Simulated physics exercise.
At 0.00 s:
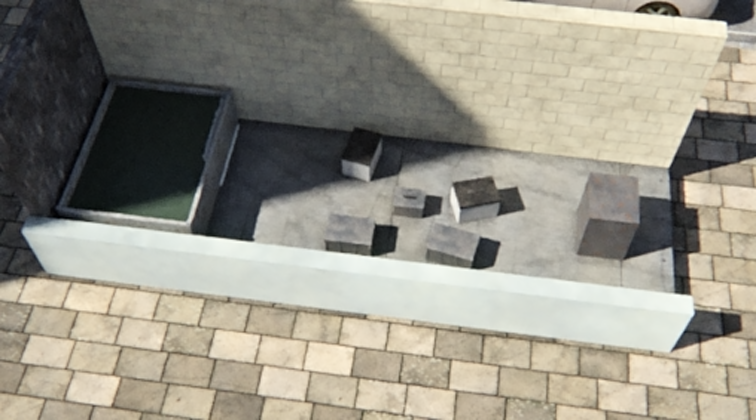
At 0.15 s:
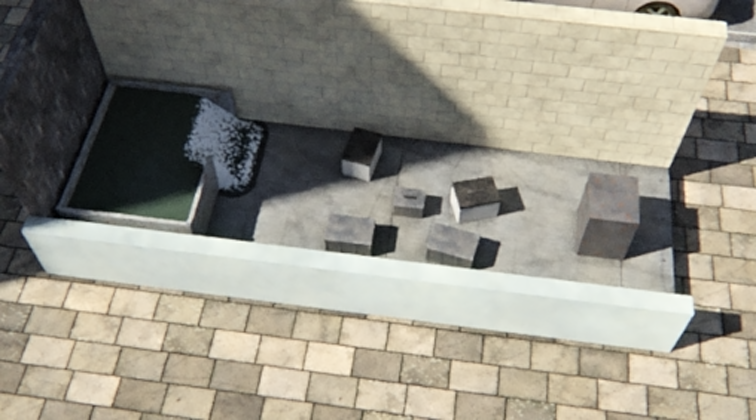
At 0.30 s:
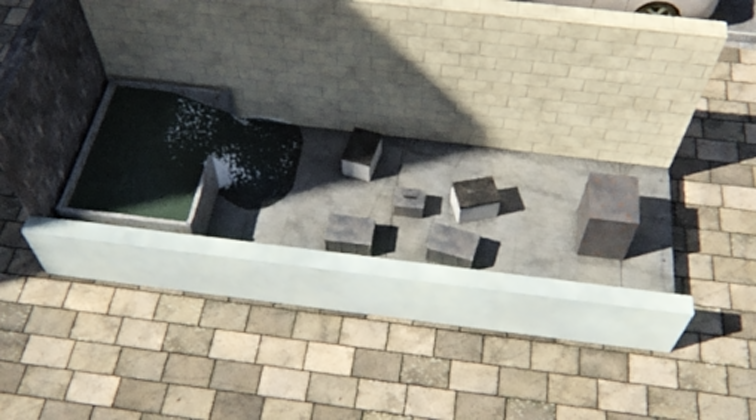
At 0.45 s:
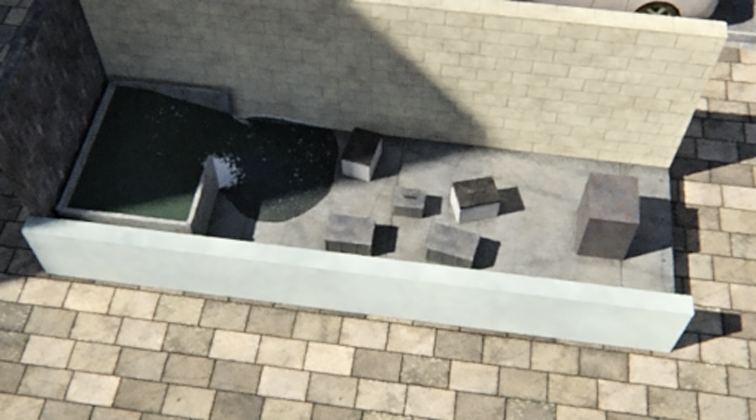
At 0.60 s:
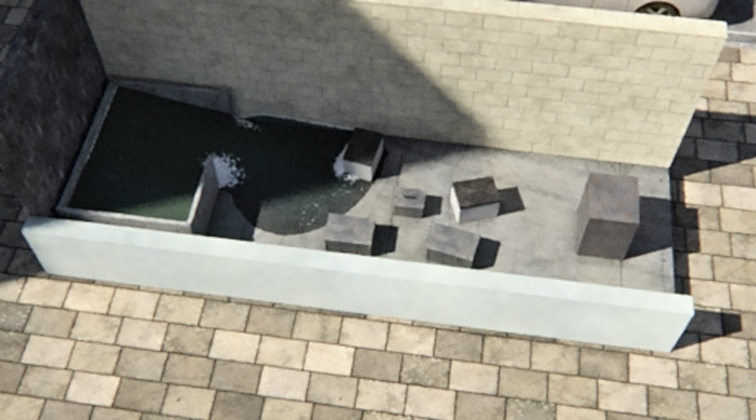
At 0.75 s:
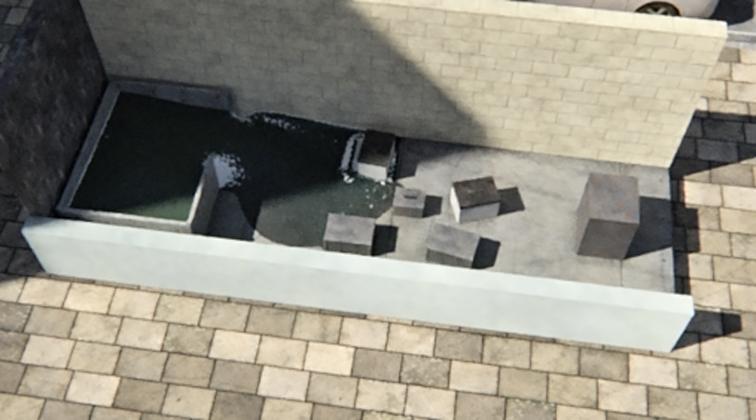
Dark water pours through a gap in the right side of a square grey tank at the left of a paved, walled alley, seen from high up by a still camera. Several grey and dark-topped blocks sit on the concrete floor between a cream brick wall and a pale low wall, the tallest at the right. The water froths, spreads rightward and splashes around the nearest dark-topped block, which shifts slightly right.
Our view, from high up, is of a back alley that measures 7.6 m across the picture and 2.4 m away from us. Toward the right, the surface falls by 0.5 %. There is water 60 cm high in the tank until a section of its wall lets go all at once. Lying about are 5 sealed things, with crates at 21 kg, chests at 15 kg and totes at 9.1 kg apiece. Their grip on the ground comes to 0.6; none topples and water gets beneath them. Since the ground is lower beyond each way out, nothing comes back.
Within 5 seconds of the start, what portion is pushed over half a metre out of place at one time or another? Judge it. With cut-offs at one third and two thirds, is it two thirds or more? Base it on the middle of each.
Yes. Going to be two thirds or over.
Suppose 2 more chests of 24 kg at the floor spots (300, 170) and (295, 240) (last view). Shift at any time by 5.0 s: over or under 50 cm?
Respectively higher and lower.
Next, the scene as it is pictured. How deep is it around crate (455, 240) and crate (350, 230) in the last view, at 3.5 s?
Around 18 cm and 9 cm.
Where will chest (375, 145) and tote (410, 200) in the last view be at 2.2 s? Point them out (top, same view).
Estimated pixels: (620, 172) and (506, 243).
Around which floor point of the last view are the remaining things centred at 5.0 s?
The average lands around (509, 270).
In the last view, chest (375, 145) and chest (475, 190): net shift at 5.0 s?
The first is gone out, the second washed out.
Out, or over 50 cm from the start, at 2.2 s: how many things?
By my reckoning, 3.
After 1.1 s 1 of 5 are over 50 cm from their spots; 0 afloat.
After 2.2 s 3 of 5 are over 50 cm from their spots; 1 afloat.
After 3.5 s 4 of 5 are over 50 cm from their spots; 3 afloat.
After 5.0 s 5 of 5 are over 50 cm from their spots, and 5 have been at some point; 1 afloat.
